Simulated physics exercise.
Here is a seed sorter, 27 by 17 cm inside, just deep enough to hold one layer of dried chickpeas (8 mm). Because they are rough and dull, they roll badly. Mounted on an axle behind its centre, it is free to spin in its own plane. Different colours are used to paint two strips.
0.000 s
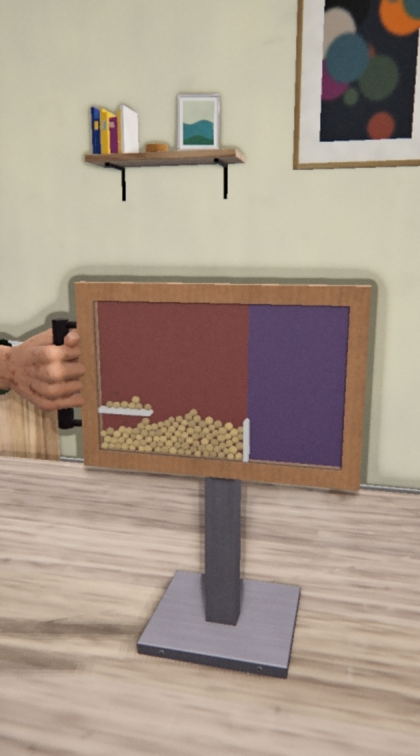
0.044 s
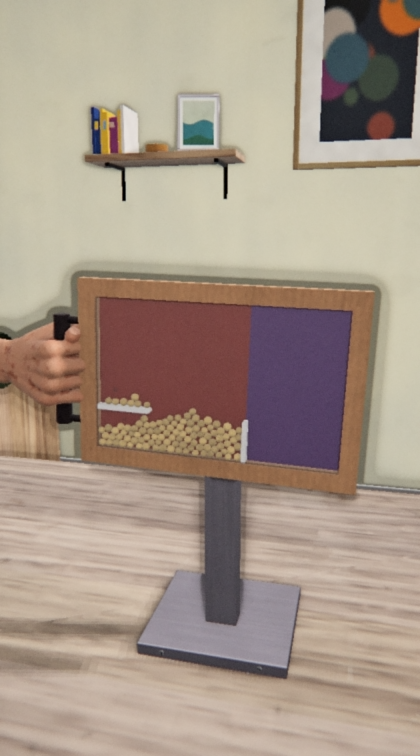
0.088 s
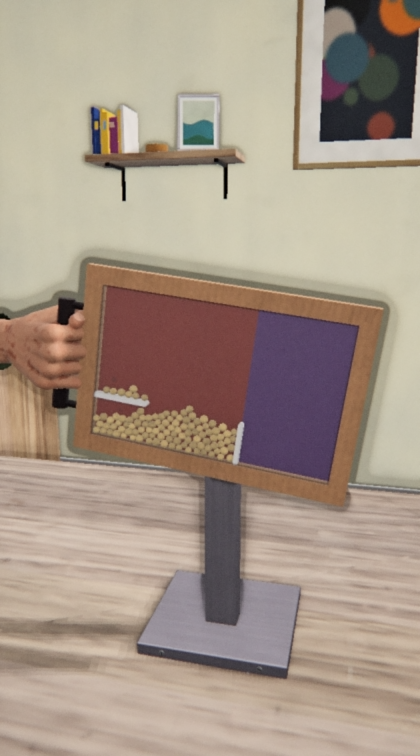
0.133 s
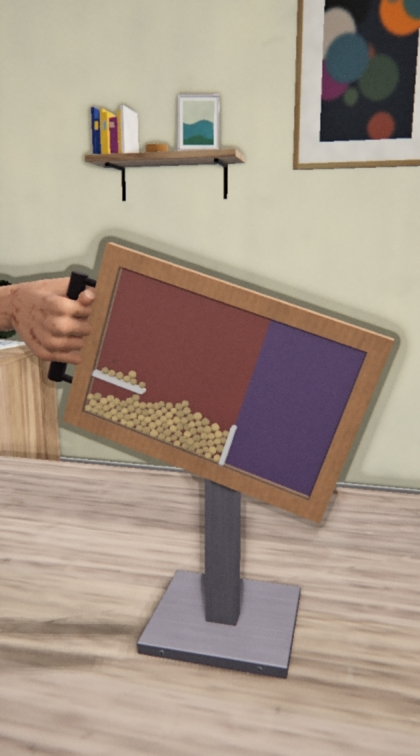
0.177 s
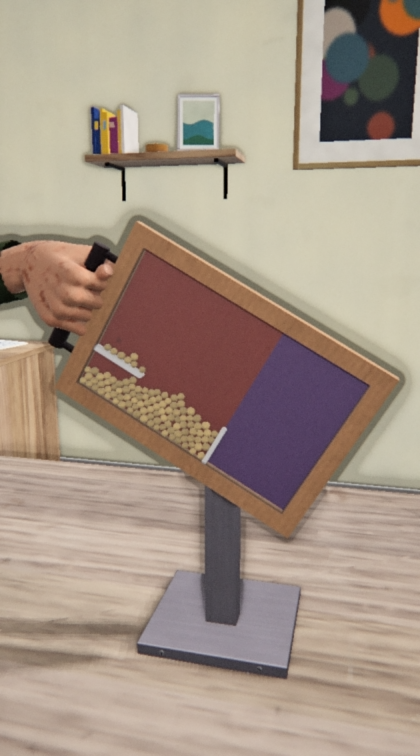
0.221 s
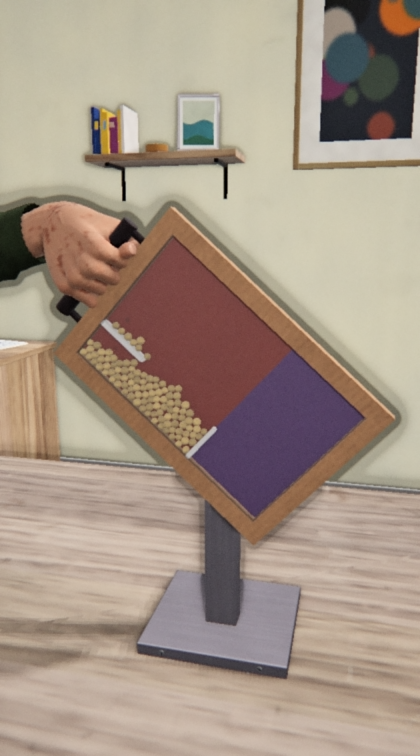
A hand turns a wooden-framed panel of small beige balls steeply clockwise on its stand.
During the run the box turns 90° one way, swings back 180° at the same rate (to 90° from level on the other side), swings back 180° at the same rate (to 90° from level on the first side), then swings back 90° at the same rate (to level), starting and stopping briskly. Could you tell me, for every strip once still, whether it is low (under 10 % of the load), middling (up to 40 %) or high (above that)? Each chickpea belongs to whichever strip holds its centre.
Red strip is middling, purple strip is high.
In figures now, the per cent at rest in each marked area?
Tally: Red strip = 20; purple strip = 80.
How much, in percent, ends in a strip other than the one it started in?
I'd say something like 80 percent.
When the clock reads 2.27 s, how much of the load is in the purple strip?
It comes to close to 80 percent.
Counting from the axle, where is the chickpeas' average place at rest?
Offset approx. 8 cm right, 6 cm below.
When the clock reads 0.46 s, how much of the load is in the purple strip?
I'd put it near 15 in a hundred.
After 0.46 s, it stands 90° clockwise; the chickpeas' middle is 4 cm left of and level with the centre; red 85 %, purple 15 %.
After 2.27 s, it stands 46° clockwise; the chickpeas' middle is 6 cm right of and 8 cm below the centre; red 20 %, purple 80 %.
After 2.50 s, it stands level; the chickpeas' middle is 9 cm right of and 4 cm below the centre; red 20 %, purple 80 %.
All still by 3.2 s, it stands level; red 20 %, purple 80 %.
